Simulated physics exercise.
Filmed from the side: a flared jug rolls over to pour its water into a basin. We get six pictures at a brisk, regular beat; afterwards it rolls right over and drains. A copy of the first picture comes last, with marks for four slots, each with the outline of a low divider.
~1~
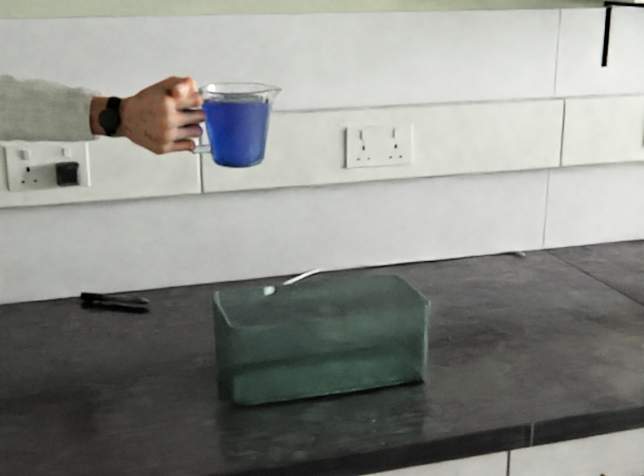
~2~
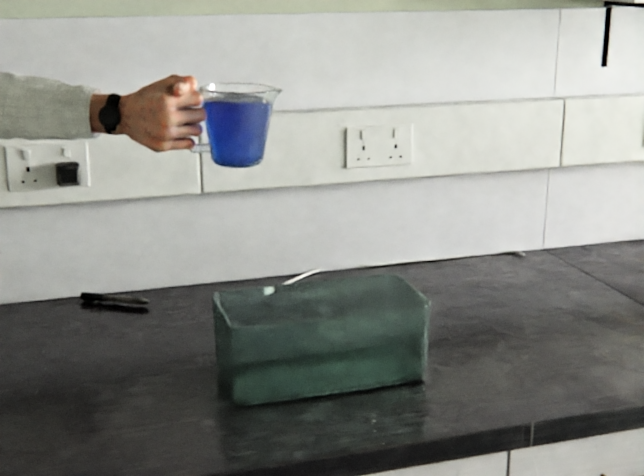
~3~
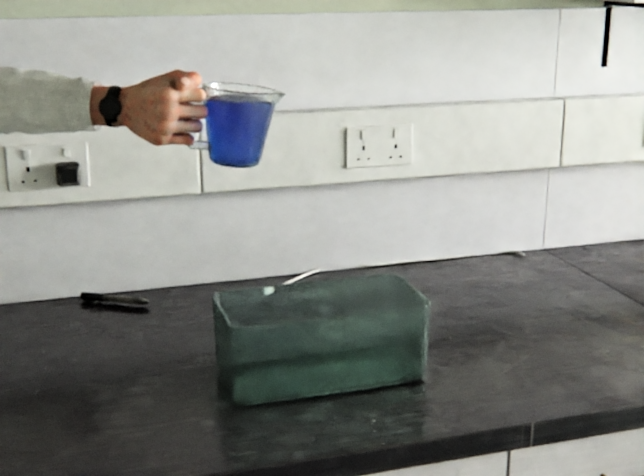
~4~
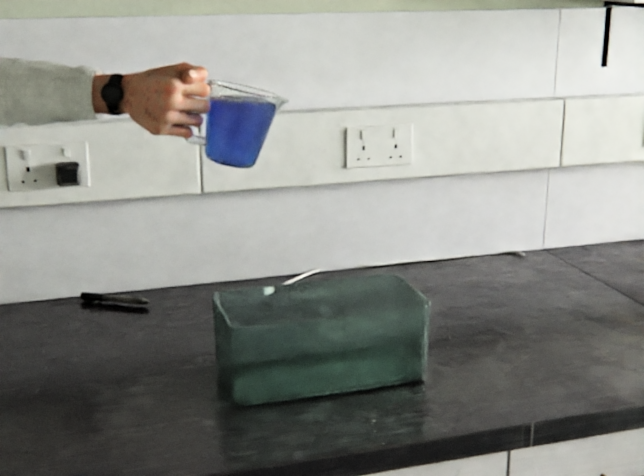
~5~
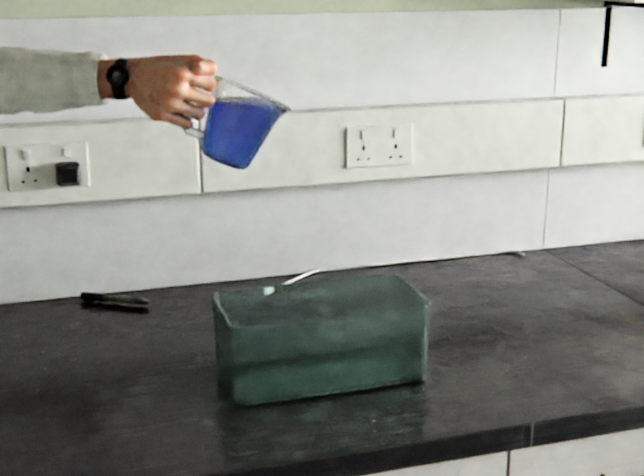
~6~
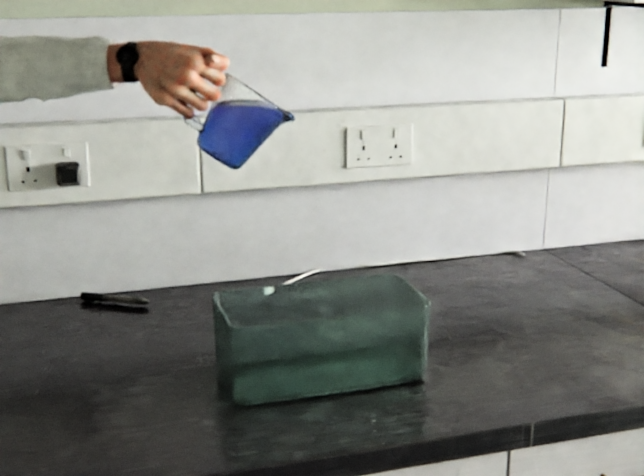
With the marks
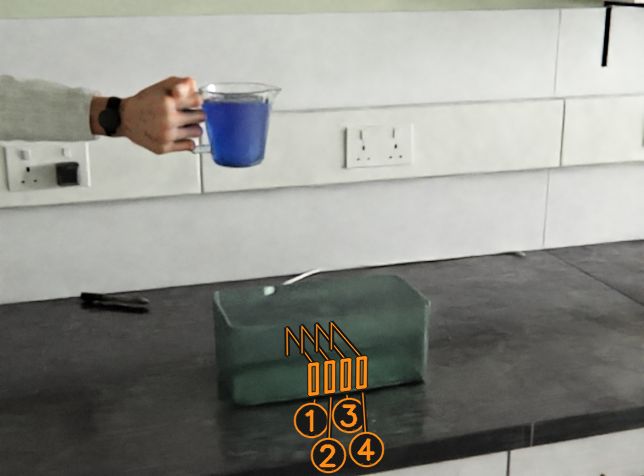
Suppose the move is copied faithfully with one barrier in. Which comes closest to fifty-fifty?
Position 4 does it best.
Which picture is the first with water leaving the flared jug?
In picture 6.
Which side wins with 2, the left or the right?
The right side.
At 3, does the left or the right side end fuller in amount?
The right one.
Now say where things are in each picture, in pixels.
Upright, lip at (280, 88); basin from (233, 404) to (425, 377); nothing has left yet, in the first picture.
Upright, lip at (281, 90); nothing has left yet, in the second picture.
Tipped about 6°, lip at (284, 93); nothing has left yet, in the third picture.
Tipped about 14°, lip at (287, 100); nothing has left yet, in the fourth picture.
Tipped about 24°, lip at (290, 109); nothing has left yet, in the fifth picture.
Tipped about 35°, lip at (292, 120); water is over the lip, down to (292, 120), in the sixth picture.
On the marked copy, 1 at (314, 399); 2 at (330, 397); 3 at (346, 395); 4 at (362, 392).
Choosing 1, about 8 % ends left of the wall and 87 % right of it; 5 % is lost outside.
Choosing 2, about 7 % ends left of the wall and 89 % right of it; 5 % is lost outside.
Choosing 3, about 10 % ends left of the wall and 85 % right of it; 5 % is lost outside.
Choosing 4, about 42 % ends left of the wall and 54 % right of it; 4 % is lost outside.
